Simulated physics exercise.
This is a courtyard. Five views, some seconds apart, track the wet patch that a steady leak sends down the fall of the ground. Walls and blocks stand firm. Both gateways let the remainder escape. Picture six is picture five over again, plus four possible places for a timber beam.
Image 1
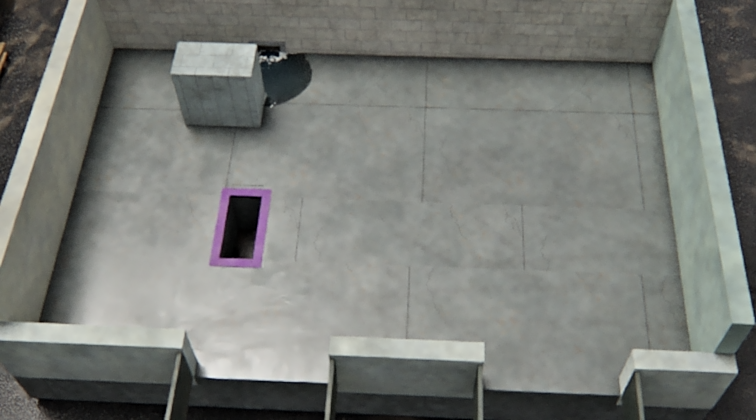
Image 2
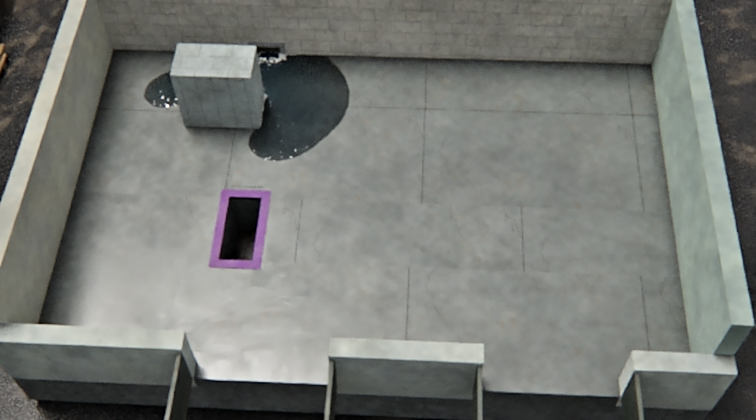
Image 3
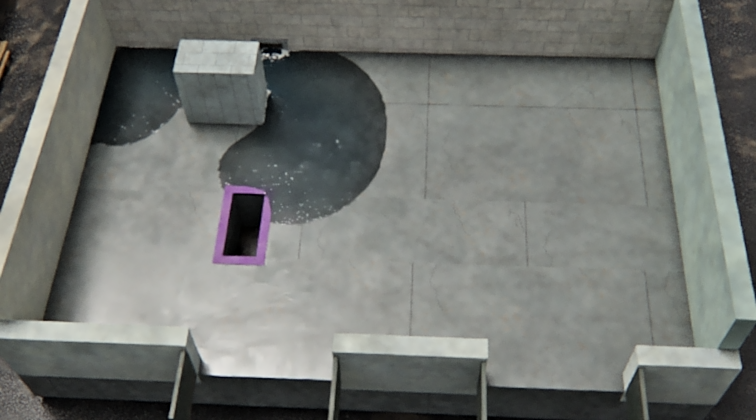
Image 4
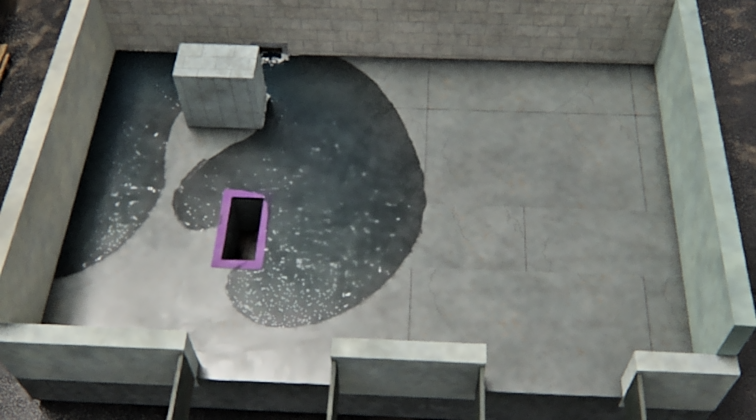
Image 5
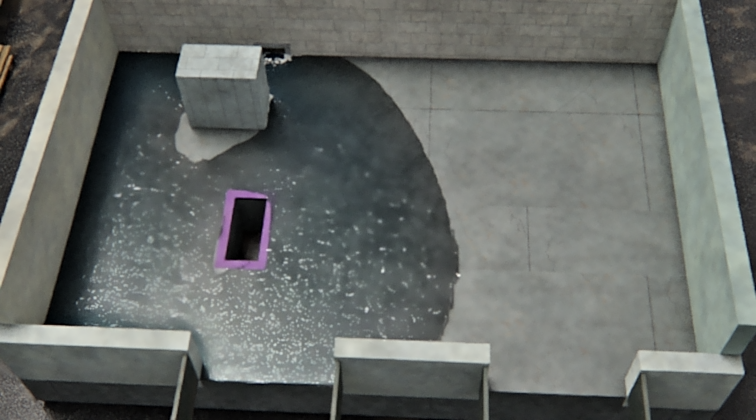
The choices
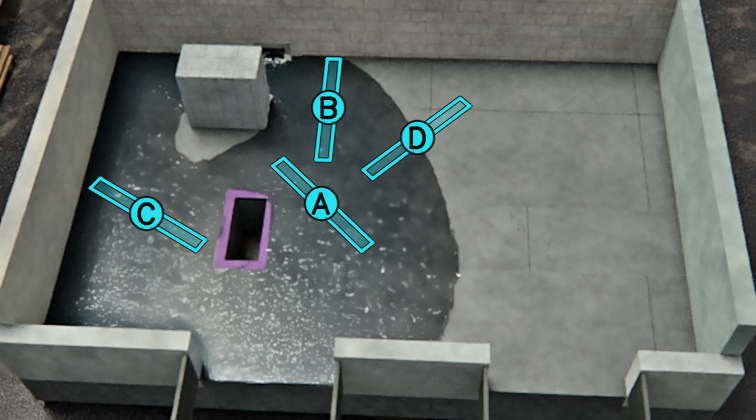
Dark water spreading from the back wall of a walled concrete courtyard, passing around a block and surrounding a purple-rimmed drain.
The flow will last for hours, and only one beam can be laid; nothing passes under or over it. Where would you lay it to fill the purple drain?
C beats the others.
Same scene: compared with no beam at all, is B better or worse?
Place B is better.
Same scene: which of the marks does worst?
The answer is A.
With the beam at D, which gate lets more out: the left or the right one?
More leaves on the left.
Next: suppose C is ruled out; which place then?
That is place B.
On the marked copy, A from (278, 162) to (367, 246); B from (323, 160) to (333, 59); C from (95, 183) to (200, 245); D from (367, 174) to (464, 102).
With A, about 10 % of the stream runs into the purple drain, about 90 % out by the gates.
With B, about 35 % of the stream runs into the purple drain, about 65 % out by the gates.
With C, about 45 % of the stream runs into the purple drain, about 55 % out by the gates.
With D, about 26 % of the stream runs into the purple drain, about 74 % out by the gates.
